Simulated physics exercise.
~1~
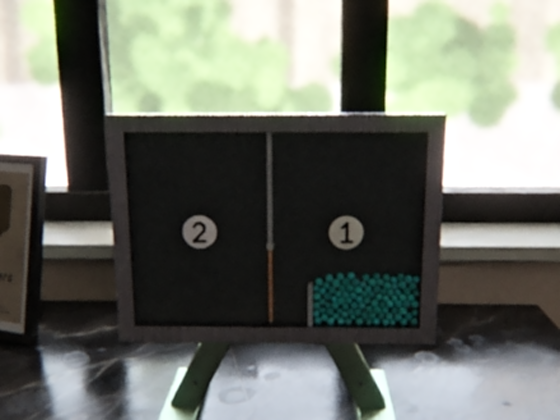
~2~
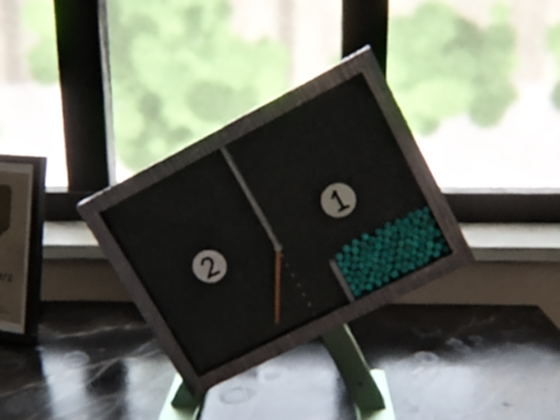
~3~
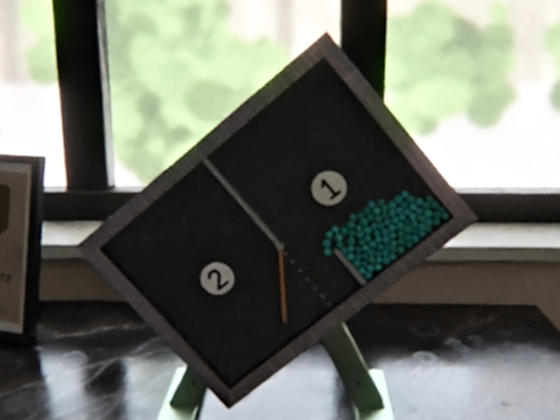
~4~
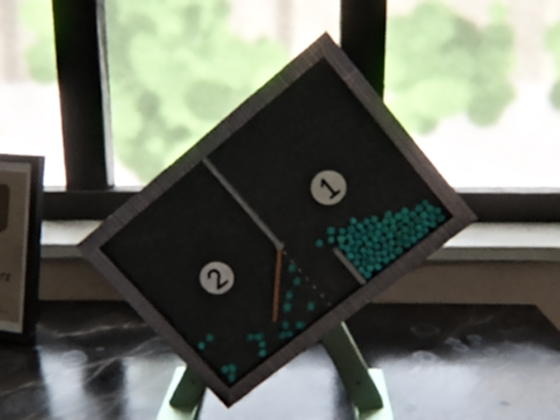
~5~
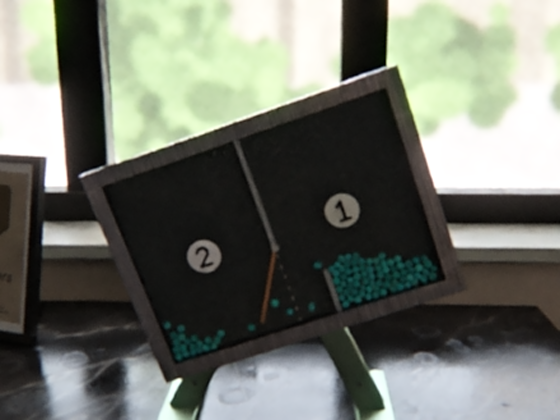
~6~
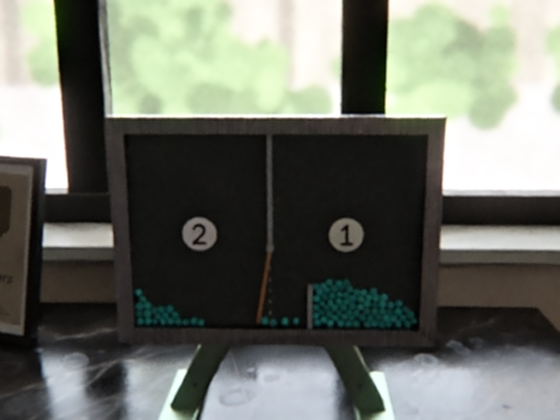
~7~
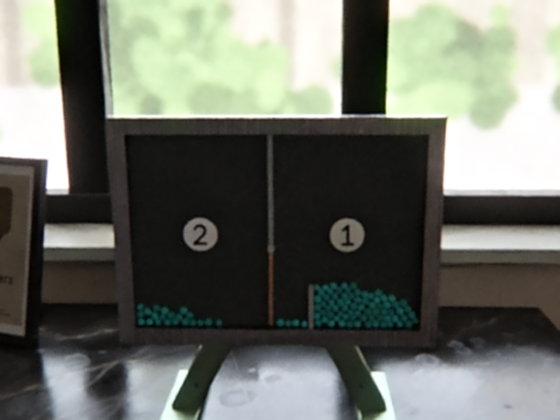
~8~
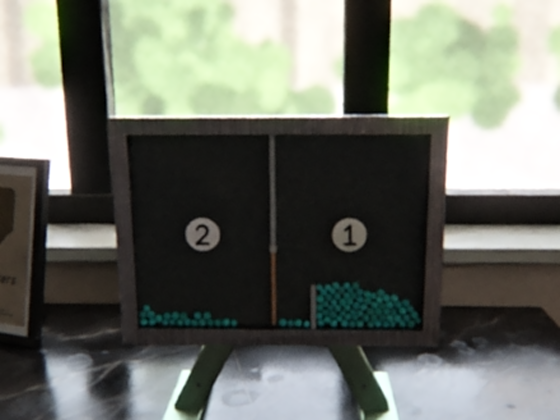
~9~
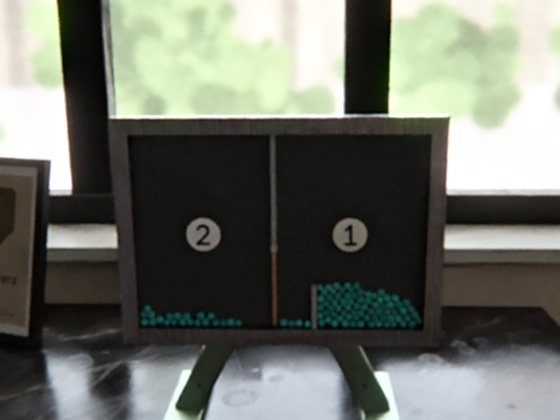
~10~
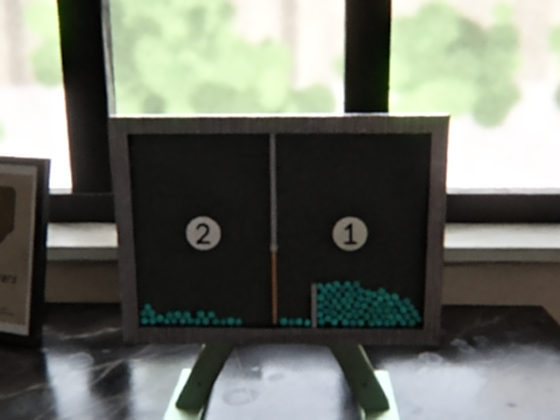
On a dark marbled surface before a bright window, seen from the front by a slightly swaying camera, a framed black case stands on pale green legs. A divider with a hanging orange flap splits it, and turquoise beads fill the lower right corner behind a low wall. The case tilts anticlockwise, and the beads slide left, spill over the wall and pass under the opened flap. It then swings back level as the flap closes. Most beads finish on the right, a few between wall and flap, with some spread along the left floor.
